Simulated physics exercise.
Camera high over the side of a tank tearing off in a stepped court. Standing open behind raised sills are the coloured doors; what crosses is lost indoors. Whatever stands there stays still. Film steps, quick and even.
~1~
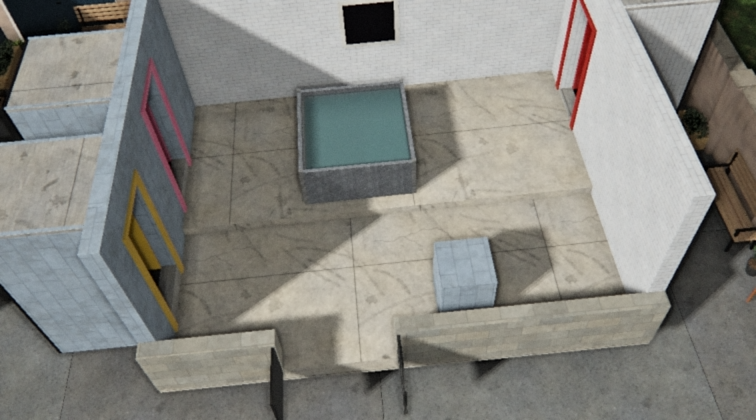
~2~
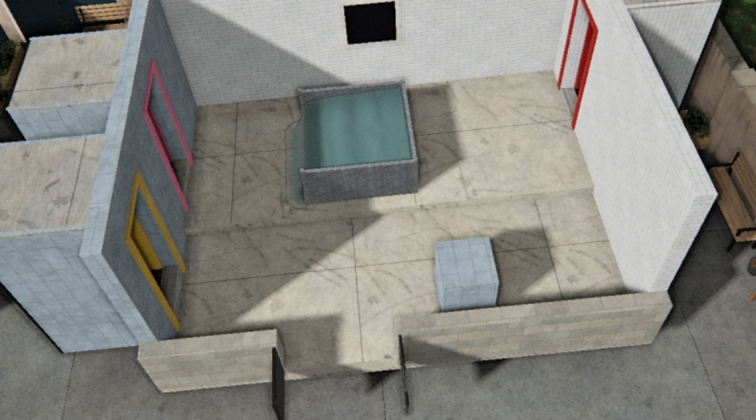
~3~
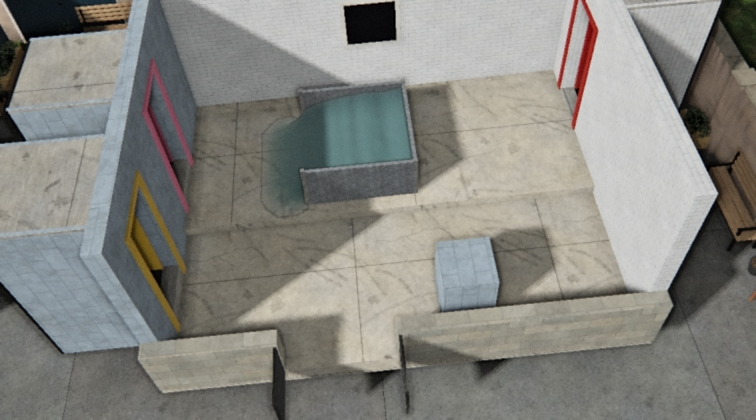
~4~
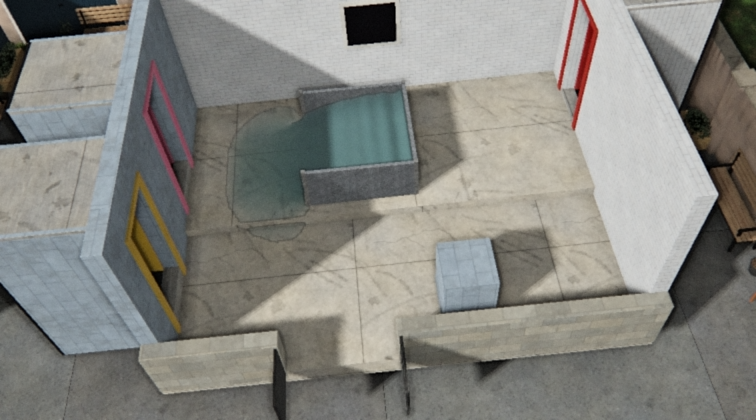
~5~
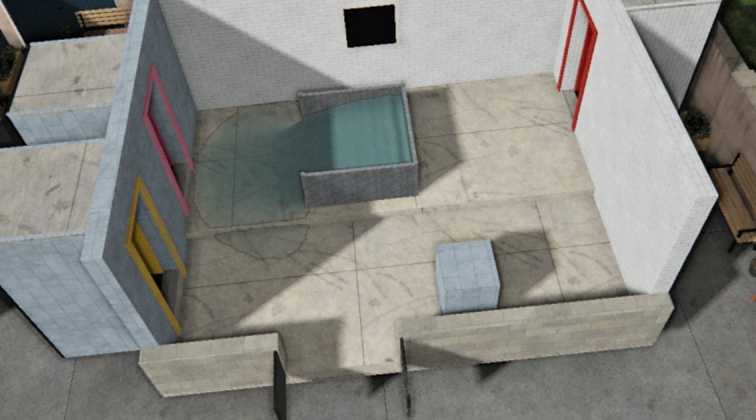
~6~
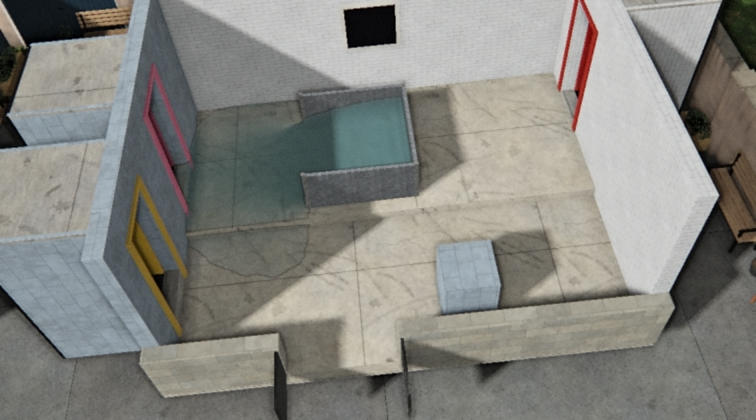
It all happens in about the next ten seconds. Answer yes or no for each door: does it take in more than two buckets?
Yellow door: No; pink door: Yes; red door: Yes.
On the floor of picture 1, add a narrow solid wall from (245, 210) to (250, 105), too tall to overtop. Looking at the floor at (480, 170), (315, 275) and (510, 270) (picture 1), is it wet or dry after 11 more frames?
Untouched, soaked, untouched.
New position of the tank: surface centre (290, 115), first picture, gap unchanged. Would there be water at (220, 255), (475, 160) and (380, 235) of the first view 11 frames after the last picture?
Soaked, spared, spared.
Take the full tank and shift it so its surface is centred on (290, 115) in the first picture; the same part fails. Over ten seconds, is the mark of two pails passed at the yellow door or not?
Checking the yellow door, it comes in lower.
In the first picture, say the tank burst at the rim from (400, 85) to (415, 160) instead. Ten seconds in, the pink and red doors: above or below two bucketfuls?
Pink: Falls short; red: Exceeds it.
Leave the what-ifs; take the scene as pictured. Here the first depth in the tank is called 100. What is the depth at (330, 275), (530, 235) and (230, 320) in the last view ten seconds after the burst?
I'd say close to 6, 10 and 12 percent.
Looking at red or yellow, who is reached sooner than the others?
Soonest: The yellow-painted one.
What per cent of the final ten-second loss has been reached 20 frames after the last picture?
My figure is about 40 in a hundred.
A moment on, water covers 25 % of the floor; the yellow door wet at the sill, nothing in, the pink door over two buckets in, the red door not reached.
Next, water covers 25 % of the floor; the yellow door wet at the sill, nothing in, the pink door far over two buckets in, the red door not reached.
Then, water covers 50 % of the floor; the yellow door wet at the sill, nothing in, the pink door far over two buckets in, the red door not reached.
Later, water covers 80 % of the floor; the yellow door wet at the sill, nothing in, the pink door far over two buckets in, the red door over two buckets in.
In the end, water covers 90 % of the floor; the yellow door wet at the sill, nothing in, the pink door far over two buckets in, the red door over two buckets in.
